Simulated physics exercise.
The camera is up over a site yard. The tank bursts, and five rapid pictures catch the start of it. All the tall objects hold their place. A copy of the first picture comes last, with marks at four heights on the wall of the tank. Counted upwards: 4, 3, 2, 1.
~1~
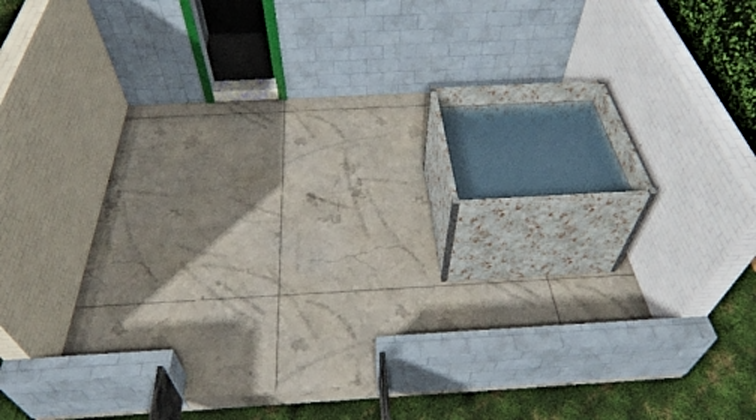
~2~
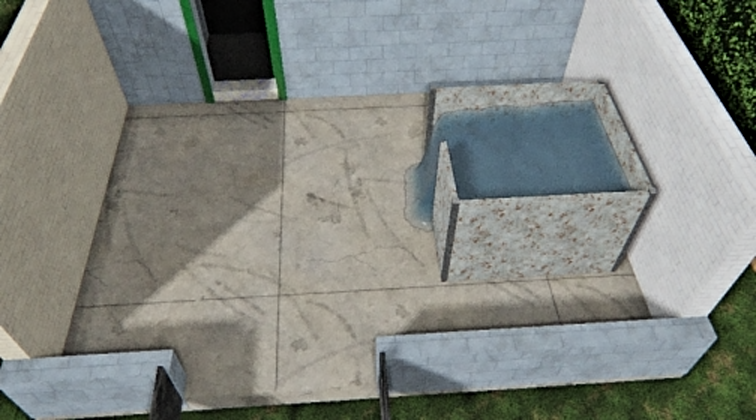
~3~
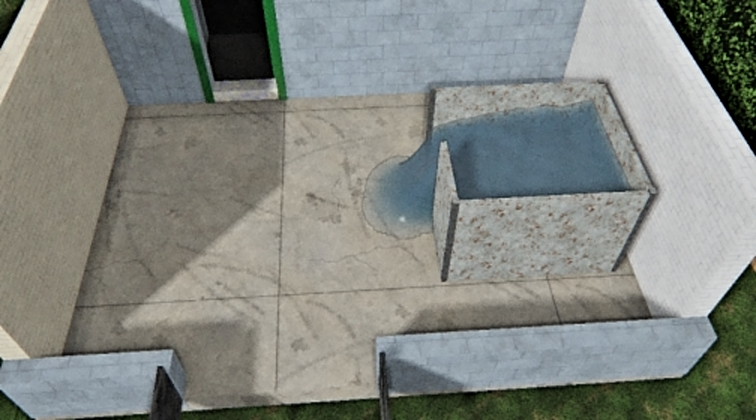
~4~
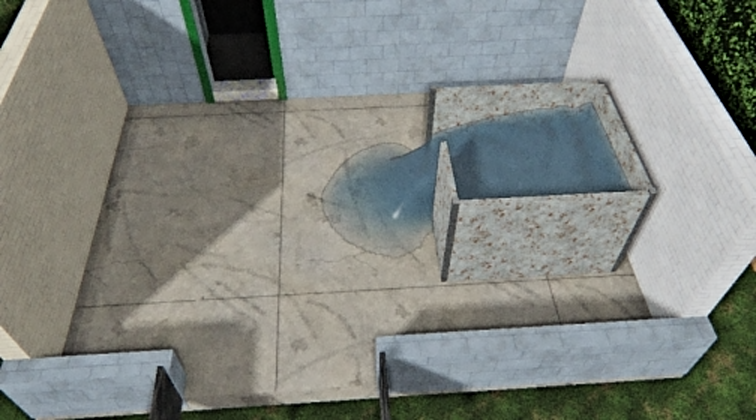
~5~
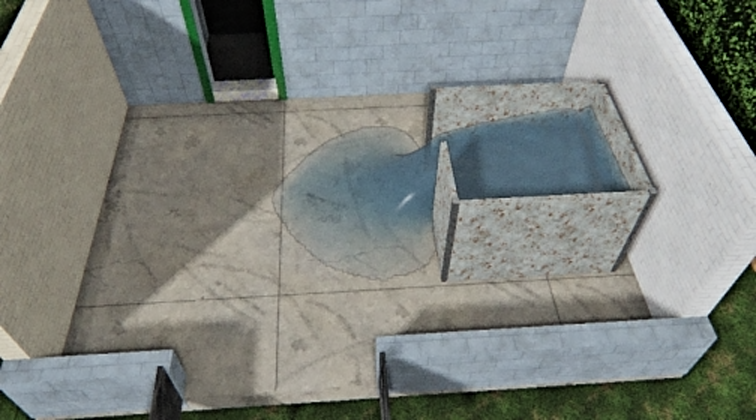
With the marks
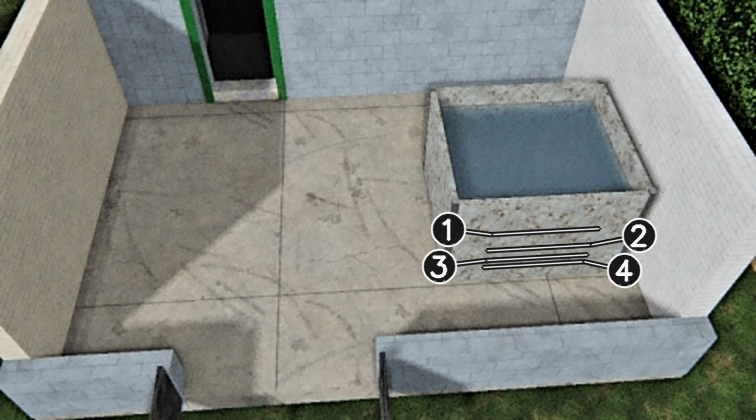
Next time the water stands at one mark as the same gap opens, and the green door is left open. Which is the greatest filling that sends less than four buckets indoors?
The limit is 1.
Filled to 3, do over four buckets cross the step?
No, that is safe.
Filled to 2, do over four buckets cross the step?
No, not at all.
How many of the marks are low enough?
All four.
On the marked copy, 1 at (545, 231); 2 at (539, 247); 3 at (536, 257); 4 at (534, 264); from the bottom up 4, 3, 2, 1.
With 1, a bucket or two gets in.
With 2, nothing gets over.
With 3, nothing gets over.
With 4, nothing gets over.
